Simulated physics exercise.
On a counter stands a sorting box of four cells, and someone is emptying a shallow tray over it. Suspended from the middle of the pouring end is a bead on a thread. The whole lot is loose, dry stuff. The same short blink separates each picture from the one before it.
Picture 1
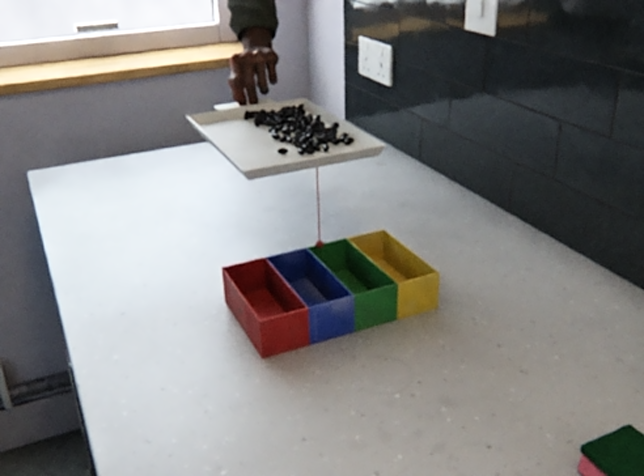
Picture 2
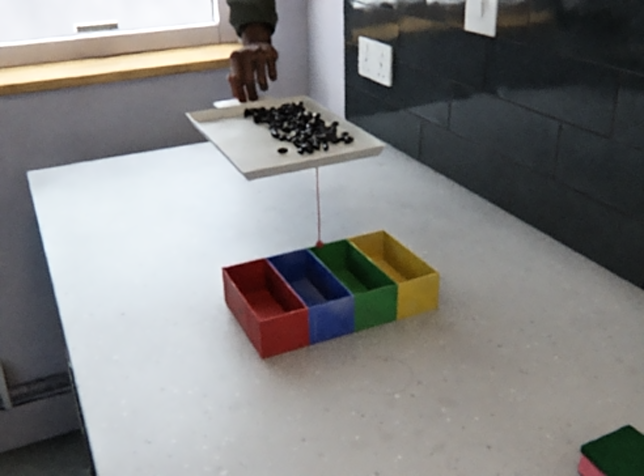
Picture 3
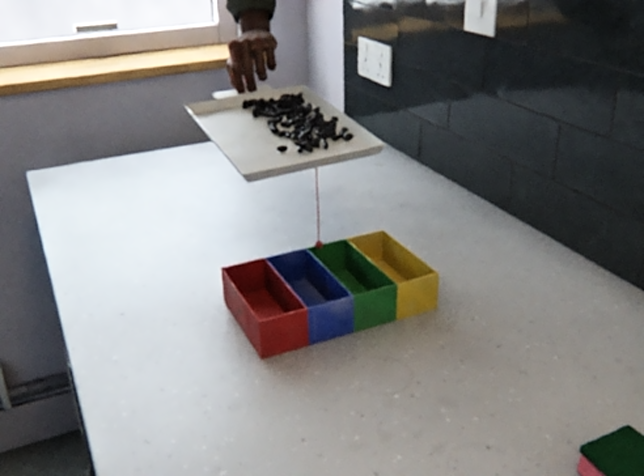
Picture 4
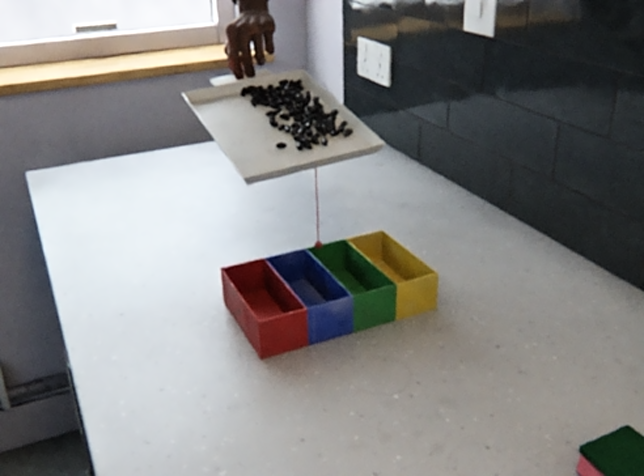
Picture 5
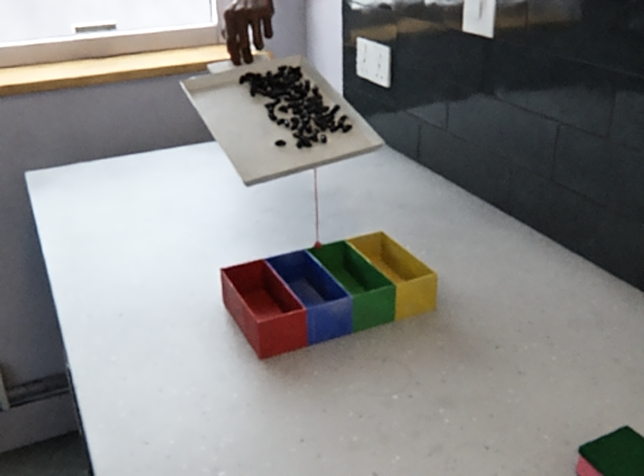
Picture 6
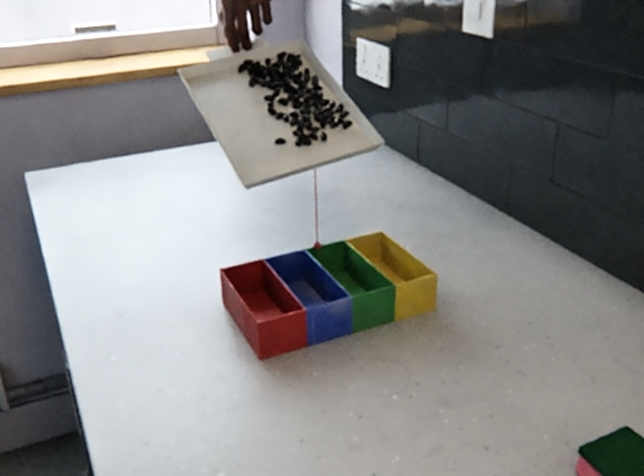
On a pale counter by a window, a hand holds a shallow white tray of black beans above a box with red, blue, green and yellow cells. The tray stays nearly level at first, then the hand raises its far side, tilting it gradually toward the box while the beans stay on it.
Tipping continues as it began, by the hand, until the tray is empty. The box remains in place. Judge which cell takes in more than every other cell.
The red cell takes in the most.
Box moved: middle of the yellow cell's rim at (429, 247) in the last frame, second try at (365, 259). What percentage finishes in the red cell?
Close to 30 in a hundred first, close to 30 in a hundred second.
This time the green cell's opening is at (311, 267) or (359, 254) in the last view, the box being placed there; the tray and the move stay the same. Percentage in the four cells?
The first yields 90 per cent and the second 60 per cent.
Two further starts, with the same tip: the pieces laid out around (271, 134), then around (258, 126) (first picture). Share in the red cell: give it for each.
In order, 60 % then 60 %.
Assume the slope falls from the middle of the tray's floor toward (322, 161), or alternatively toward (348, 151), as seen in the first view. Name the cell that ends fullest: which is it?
First: The cell in yellow. Second: Yellow.
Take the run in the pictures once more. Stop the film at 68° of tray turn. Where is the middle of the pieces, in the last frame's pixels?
Look around (281, 185) in the last picture.
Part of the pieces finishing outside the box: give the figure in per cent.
About 10 per cent.
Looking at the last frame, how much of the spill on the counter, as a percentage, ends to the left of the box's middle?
90 %, roughly.
Soon, tray tipped steeply; about two thirds on the tray; a stray few in the red cell; a stray few in the blue cell; about a third falling or outside the box.
A while on, tray tipped past a quarter turn; about half in the red cell; about a quarter in the blue cell; a small part in the green cell; a small part falling or outside the box.
Towards the end, tray tipped past a quarter turn; about half in the red cell; about a quarter in the blue cell; a small part in the green cell; a small part falling or outside the box.
Finally, tray tipped past a quarter turn; about half in the red cell; about a quarter in the blue cell; a small part in the green cell; none in the yellow cell; a small part outside the box.
